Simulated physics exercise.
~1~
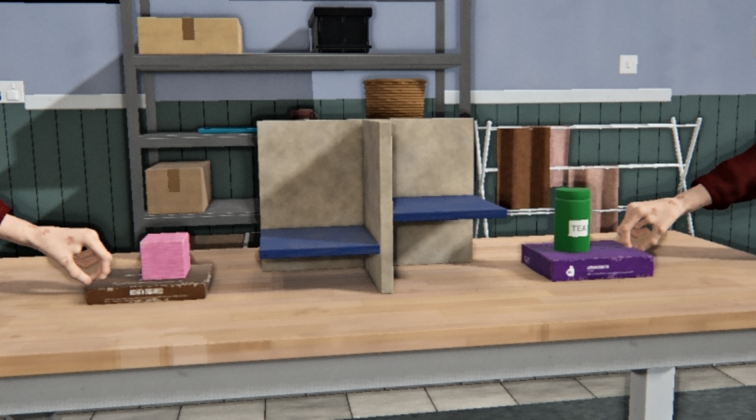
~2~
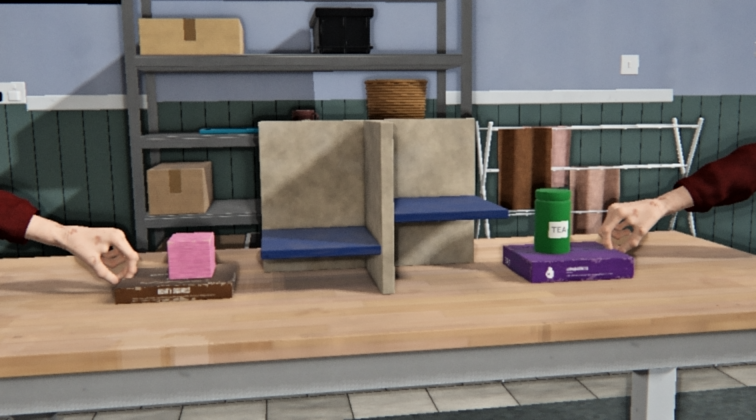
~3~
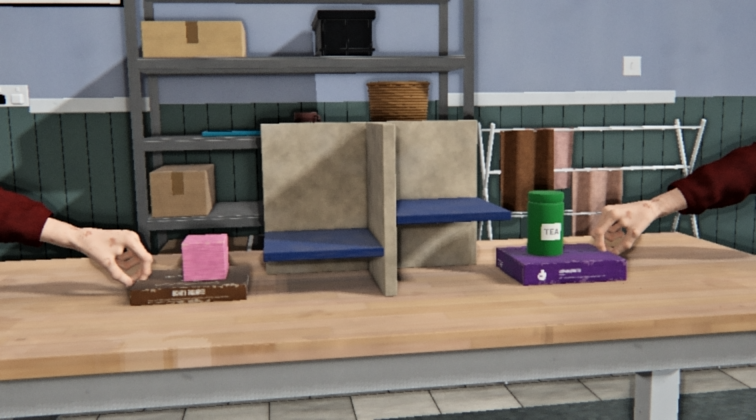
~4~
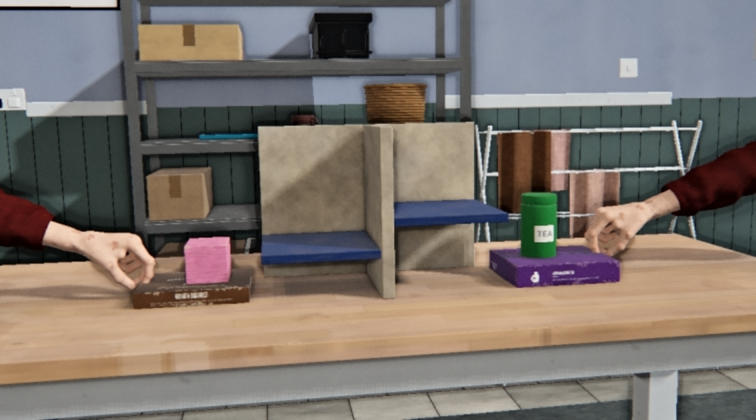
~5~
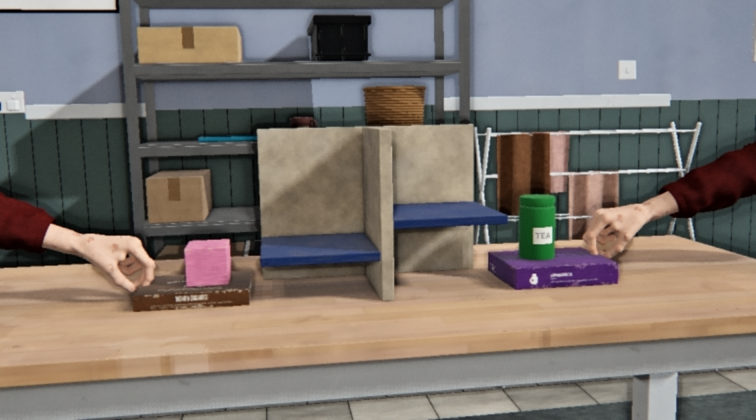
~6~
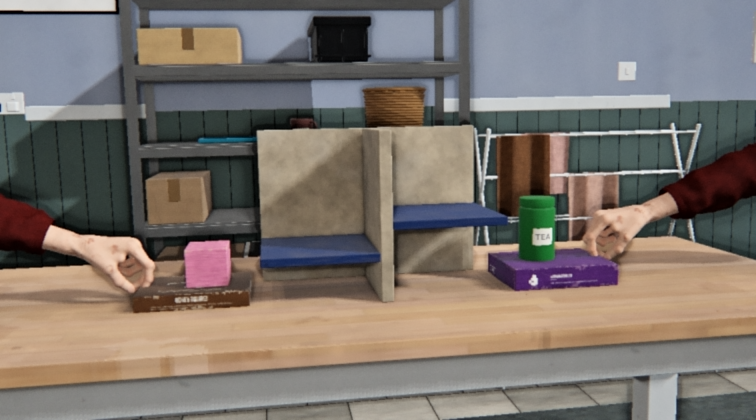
A stone-coloured rack with a blue shelf on each side of its upright divider, the right one higher, stands mid-table on pale wood, seen from the front with grey shelving behind. At left a pink block sits on a brown packet; at right a green tea jar sits on a purple box. Two hands slide both stacks inward, quickly then barely, while the view shifts very slightly.
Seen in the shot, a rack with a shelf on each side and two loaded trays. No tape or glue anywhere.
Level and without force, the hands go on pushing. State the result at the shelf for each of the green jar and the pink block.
My prediction: Green jar: Bumps. Pink block: Bumps.
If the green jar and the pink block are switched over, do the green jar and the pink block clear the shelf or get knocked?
What you'd see is that the green jar is hit by the shelf; as for the pink block, it goes under freely.
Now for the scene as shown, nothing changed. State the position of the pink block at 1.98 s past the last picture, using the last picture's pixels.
Predicted centre: Roughly (241, 263).
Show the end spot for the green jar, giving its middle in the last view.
End position, centre: Approx. (475, 244).
Then, 0.92 s after the last picture, green jar tipped 24° from how it was near (505, 226); pink block pushed back on its carrier near (241, 263).
Then, 1.26 s after the last picture, green jar on its side near (514, 242); pink block pushed back on its carrier near (241, 263).
Then, 1.98 s after the last picture, green jar on its side near (475, 245); pink block tipped 27° from how it was near (241, 263).
At rest, the green jar gets scraped off its spot, near (475, 245); the pink block gets scraped off its spot, near (213, 278).
